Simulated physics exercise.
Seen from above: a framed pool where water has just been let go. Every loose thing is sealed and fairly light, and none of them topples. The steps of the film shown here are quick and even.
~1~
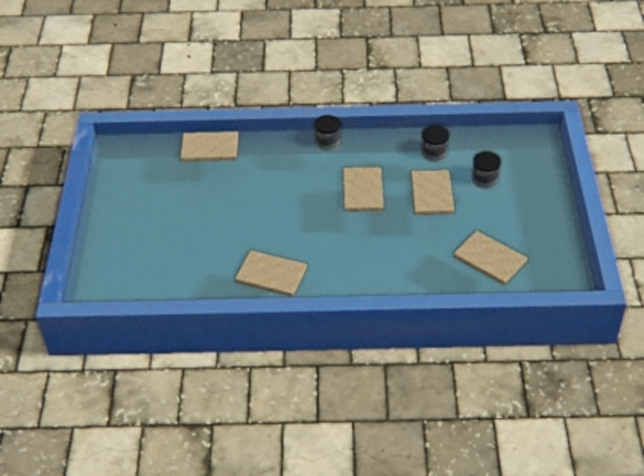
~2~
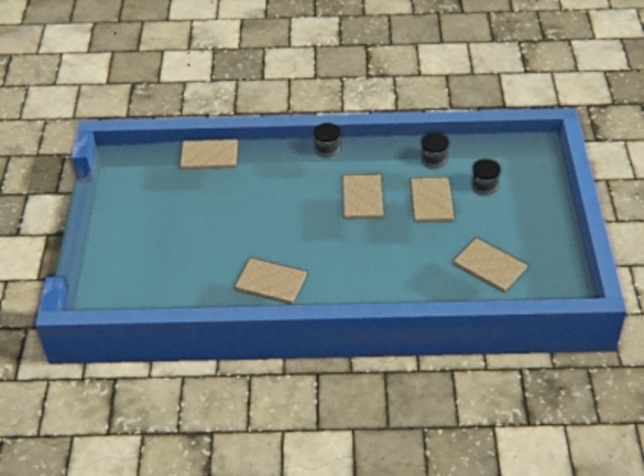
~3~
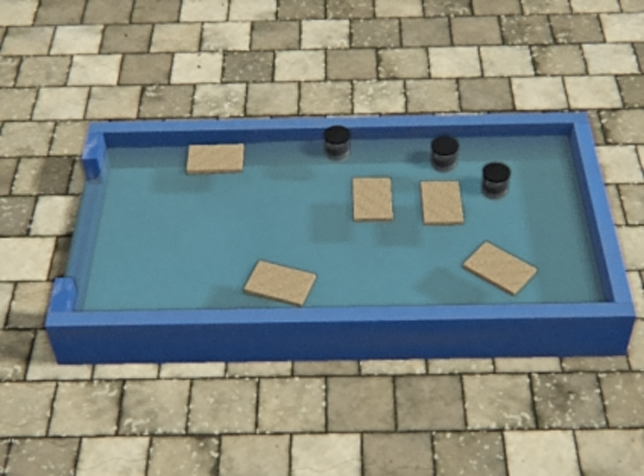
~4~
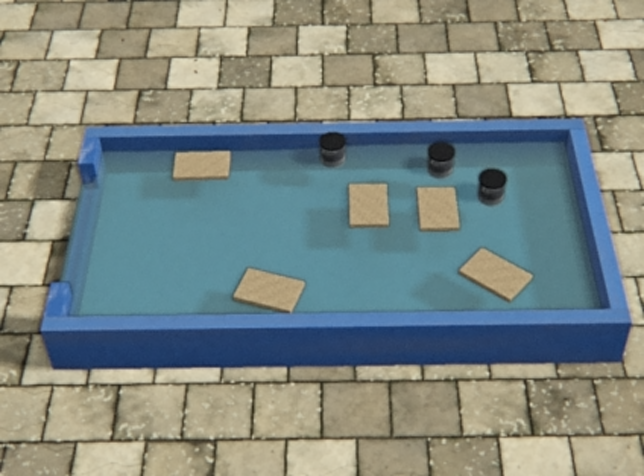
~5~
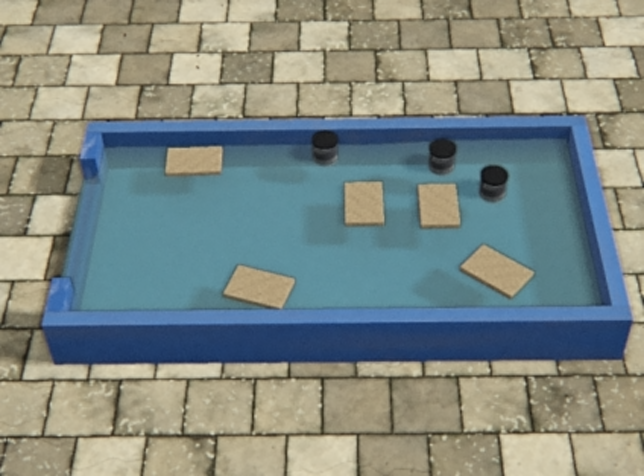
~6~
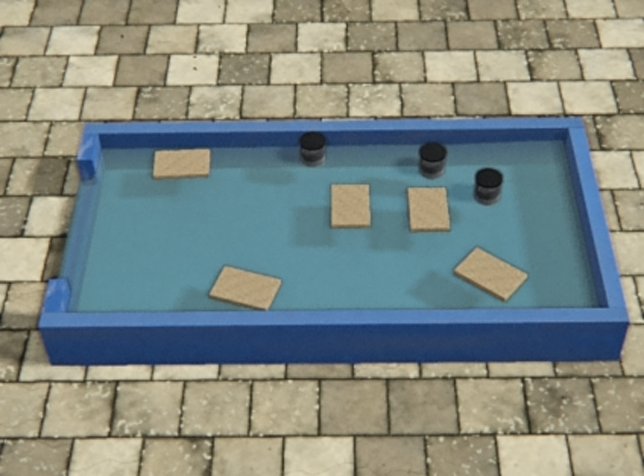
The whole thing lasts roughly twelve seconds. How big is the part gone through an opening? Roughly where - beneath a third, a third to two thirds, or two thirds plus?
The result is a small share, below a third.
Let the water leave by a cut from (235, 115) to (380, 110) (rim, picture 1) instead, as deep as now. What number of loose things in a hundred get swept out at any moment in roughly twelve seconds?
My figure is 60 %.
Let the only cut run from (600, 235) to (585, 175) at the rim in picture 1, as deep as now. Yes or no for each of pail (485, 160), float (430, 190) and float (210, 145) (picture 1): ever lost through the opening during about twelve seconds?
The first exits, the second exits, the third never exits.
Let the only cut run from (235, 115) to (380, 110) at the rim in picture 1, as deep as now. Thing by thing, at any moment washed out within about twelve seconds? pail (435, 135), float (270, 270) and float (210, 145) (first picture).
Going through them, number one is flushed away, number two is held back and number three is flushed away.
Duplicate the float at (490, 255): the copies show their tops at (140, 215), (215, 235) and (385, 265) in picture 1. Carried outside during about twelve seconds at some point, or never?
Result, in sequence: Ends up outside; ends up outside; never gets out.
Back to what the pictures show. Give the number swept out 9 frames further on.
Total: 0.
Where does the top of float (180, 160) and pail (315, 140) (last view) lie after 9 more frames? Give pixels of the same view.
First one at roughly (123, 183), second at roughly (268, 145).
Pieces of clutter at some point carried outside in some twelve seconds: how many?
By my count, 0.
A moment on, 0 of 8 are out; 8 afloat.
Next, 0 of 8 are out; 8 afloat.
Later, 0 of 8 are out; 8 afloat.
In the end, 0 of 8 are out; 8 afloat.
